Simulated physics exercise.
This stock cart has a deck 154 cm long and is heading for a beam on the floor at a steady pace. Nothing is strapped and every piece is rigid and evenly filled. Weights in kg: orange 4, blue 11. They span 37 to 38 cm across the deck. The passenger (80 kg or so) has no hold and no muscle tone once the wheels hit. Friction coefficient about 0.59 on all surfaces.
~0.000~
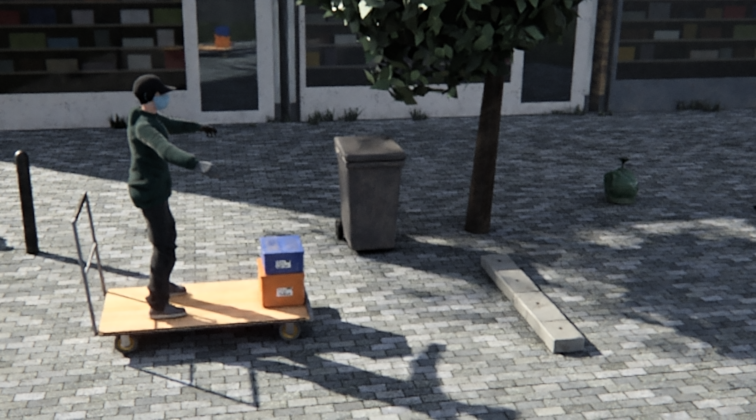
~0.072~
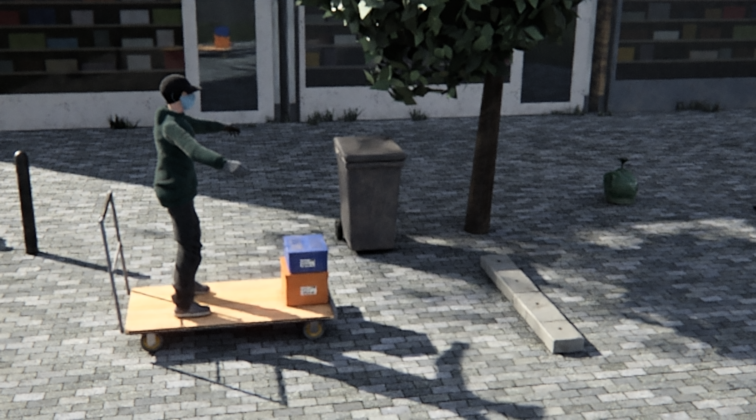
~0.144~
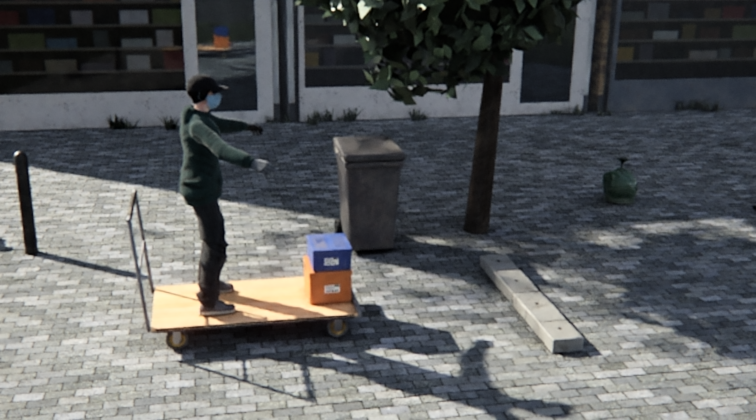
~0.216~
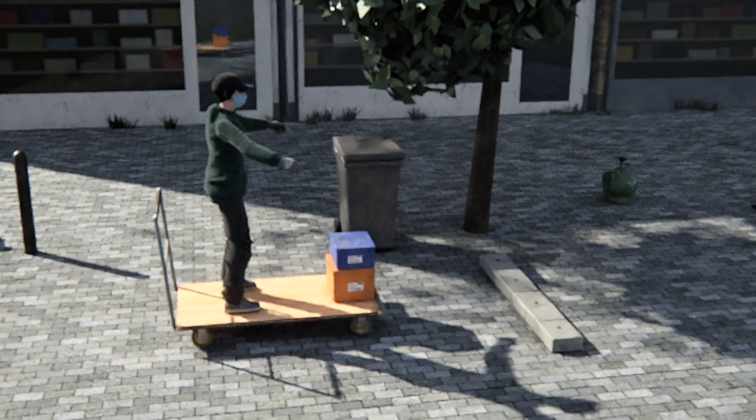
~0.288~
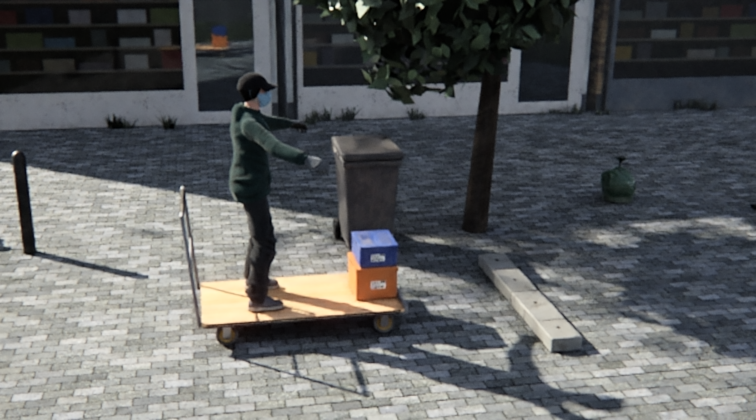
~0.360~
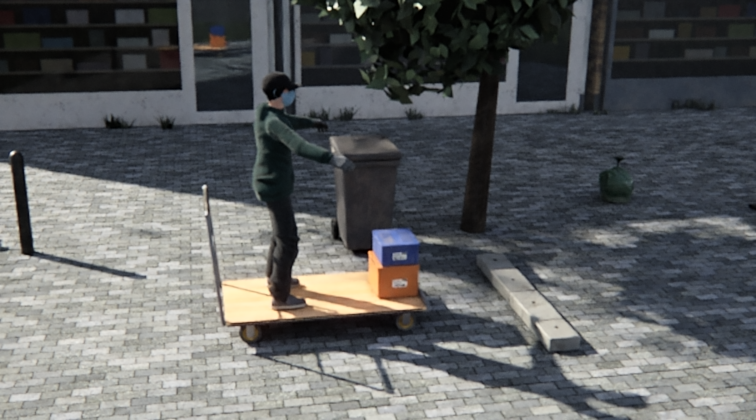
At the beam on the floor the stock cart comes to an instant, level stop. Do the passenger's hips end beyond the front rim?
At this pace the passenger's hips go over the front rim.
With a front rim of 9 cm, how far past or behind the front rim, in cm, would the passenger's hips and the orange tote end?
Then hips 40 past, orange 20 behind.
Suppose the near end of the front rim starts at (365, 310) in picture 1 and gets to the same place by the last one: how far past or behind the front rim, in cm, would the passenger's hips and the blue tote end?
In that case hips 80 behind, blue 60 past.
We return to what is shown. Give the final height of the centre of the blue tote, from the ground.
Some 10 cm up.
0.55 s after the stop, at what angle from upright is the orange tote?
It is tilted some 0°.
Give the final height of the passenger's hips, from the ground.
Roughly 20 cm above it.
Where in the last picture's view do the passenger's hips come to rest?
Around (581, 291).
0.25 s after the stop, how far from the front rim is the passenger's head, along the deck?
About 40 cm behind the rim.
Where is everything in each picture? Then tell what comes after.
The first frame shows hips (150, 187), blue tote (282, 255), rim corner (311, 317); 183 cm short of the stop.
The second frame shows hips (175, 186), blue tote (306, 254), rim corner (336, 315); 164 cm short of the stop.
The third frame shows hips (201, 185), blue tote (329, 252), rim corner (360, 313); 146 cm short of the stop.
The fourth frame shows hips (226, 183), blue tote (352, 250), rim corner (383, 311); 127 cm short of the stop.
The fifth frame shows hips (250, 182), blue tote (374, 249), rim corner (406, 309); 108 cm short of the stop.
The sixth frame shows hips (273, 181), blue tote (396, 247), rim corner (428, 307); 89 cm short of the stop. Speed about 2.6 m/s.
After 0.70 s the deck stops.
After 1.25 s the passenger's hips are 13 cm behind the rim, near (508, 236) in the last picture's view.
After 1.70 s the passenger's hips are 27 cm past the rim, near (553, 239) in the last picture's view.
After 4.6 s, past the rim, orange tote, blue tote and the passenger's hips; nothing is left behind it.
